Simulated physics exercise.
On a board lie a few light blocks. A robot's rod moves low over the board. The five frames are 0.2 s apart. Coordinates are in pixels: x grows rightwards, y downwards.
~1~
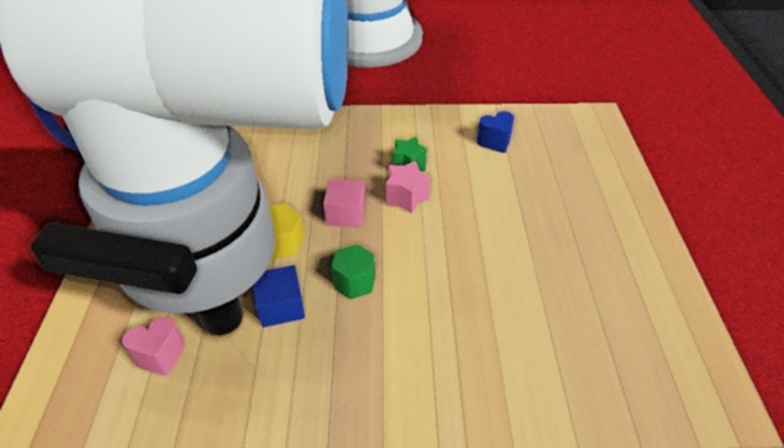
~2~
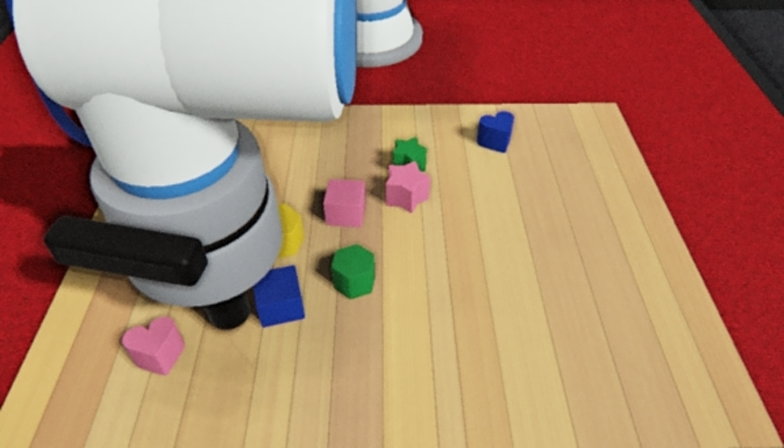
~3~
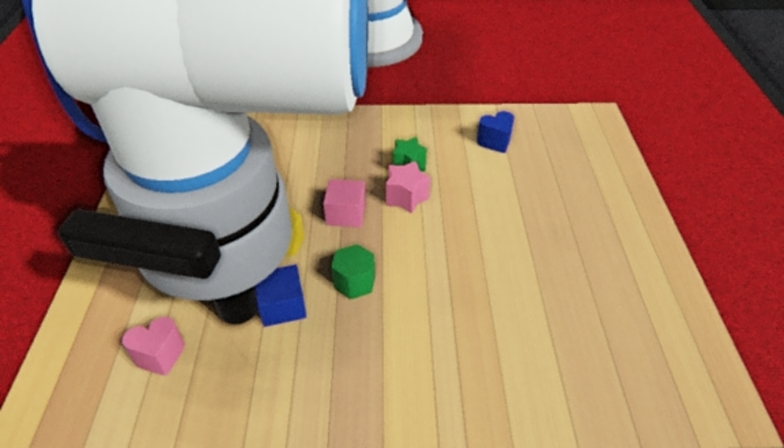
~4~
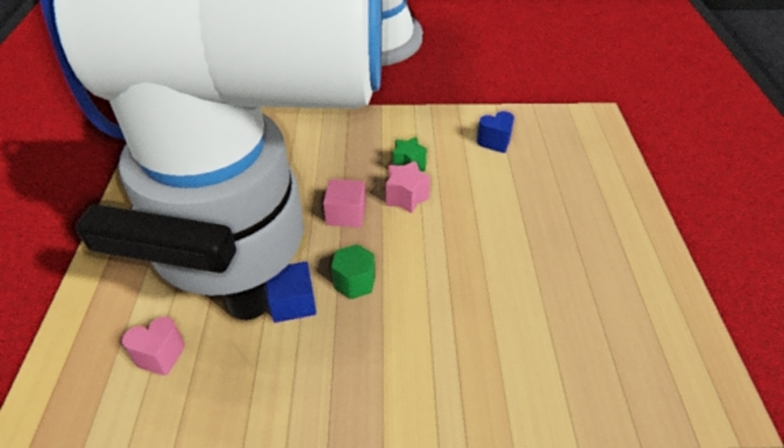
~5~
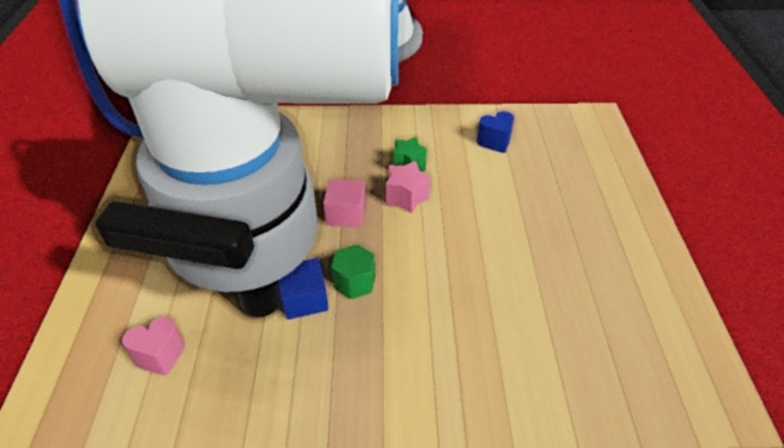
A robot arm moves its dark rod slowly rightward, low over a wooden board scattered with small colored blocks, closing in on a blue block. The rod meets the blue block and pushes it right, up close beside the green six-sided block, while the arm covers the yellow block from view.
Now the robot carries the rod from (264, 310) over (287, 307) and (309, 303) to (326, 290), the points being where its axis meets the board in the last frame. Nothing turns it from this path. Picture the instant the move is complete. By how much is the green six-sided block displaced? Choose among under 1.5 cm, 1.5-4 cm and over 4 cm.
Over 4 cm.
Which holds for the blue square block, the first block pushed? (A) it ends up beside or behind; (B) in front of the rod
B (in front of the rod)
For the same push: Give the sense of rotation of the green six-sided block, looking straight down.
It spins with the clock.
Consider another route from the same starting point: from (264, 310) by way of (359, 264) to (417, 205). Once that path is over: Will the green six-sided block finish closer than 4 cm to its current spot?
No, it doesn't check out.
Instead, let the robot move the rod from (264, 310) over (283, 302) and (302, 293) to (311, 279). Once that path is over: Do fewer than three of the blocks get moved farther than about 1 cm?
Yes, I think so.
The first path, step by step. Halfway along, rod (298, 298); blue square block (335, 268), turned 15° anticlockwise; green six-sided block (375, 253).
At the end, rod (325, 283); yellow six-sided block not moved; blue square block (361, 254), turned 15° anticlockwise; green six-sided block (401, 244), turned 20° clockwise.
